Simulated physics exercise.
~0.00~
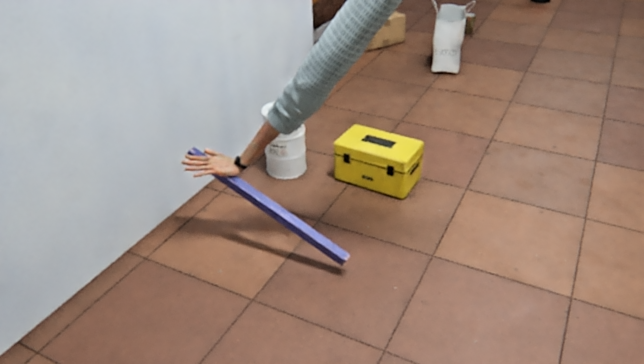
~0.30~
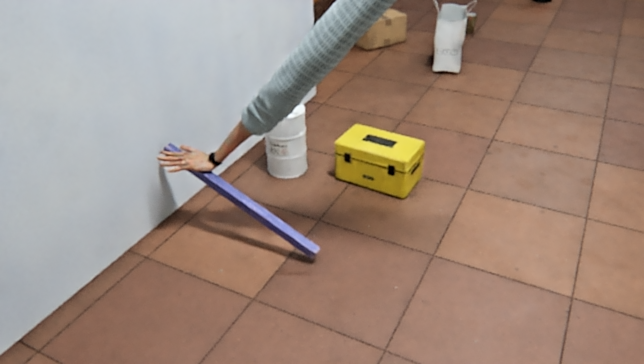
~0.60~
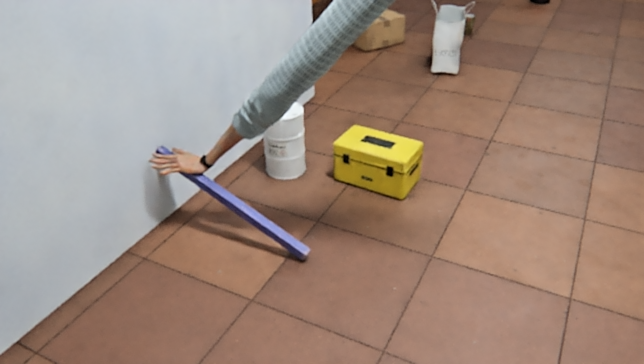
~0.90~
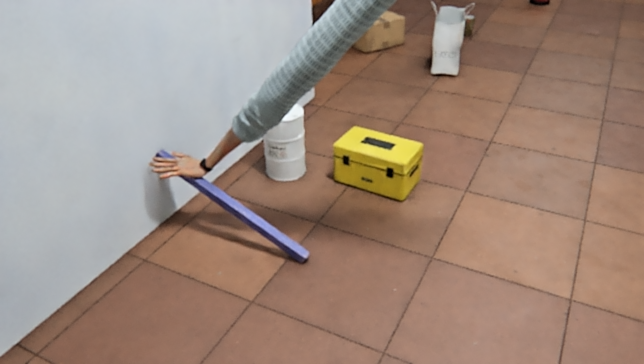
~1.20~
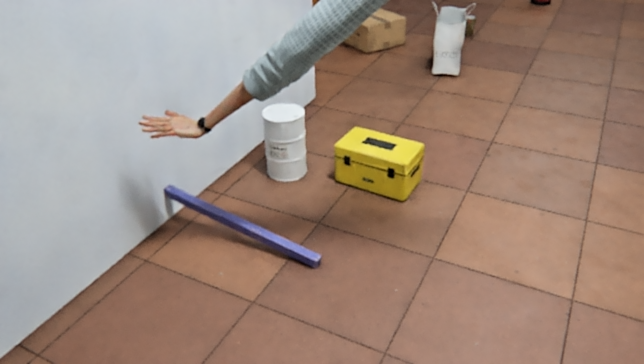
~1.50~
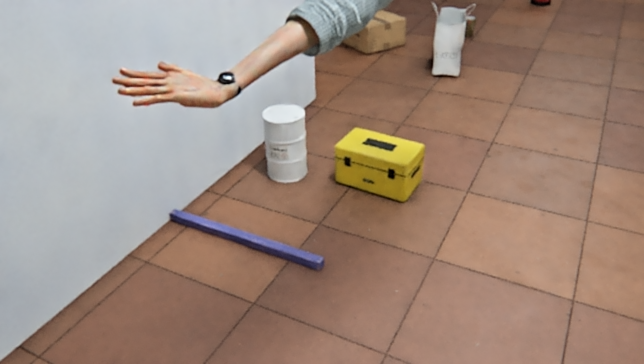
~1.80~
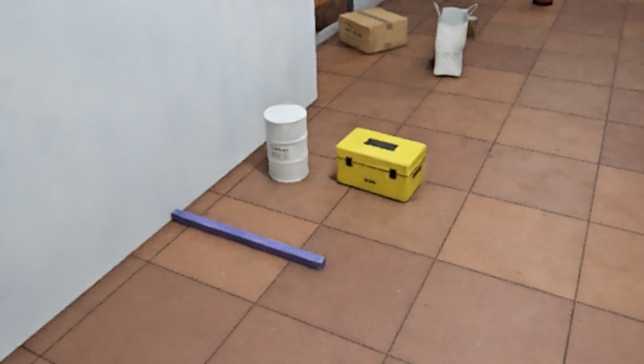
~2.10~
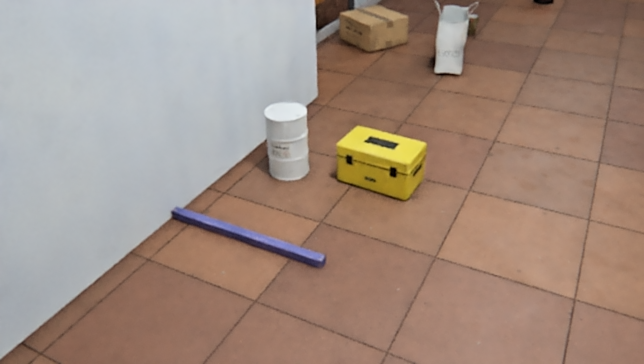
At the start, a hand reaching in from the top holds the upper end of a blue pole, its lower end near the tiled floor, in front of a white canister and a yellow toolbox. The arm moves the pole left until its top rests against the bare wall, then holds it there at a low slant. The fingers open and the hand draws back without pushing. The pole slips down the wall, its slant flattening as the hand pulls away. It ends up lying on the floor with one end by the wall, while the canister and toolbox stay put.
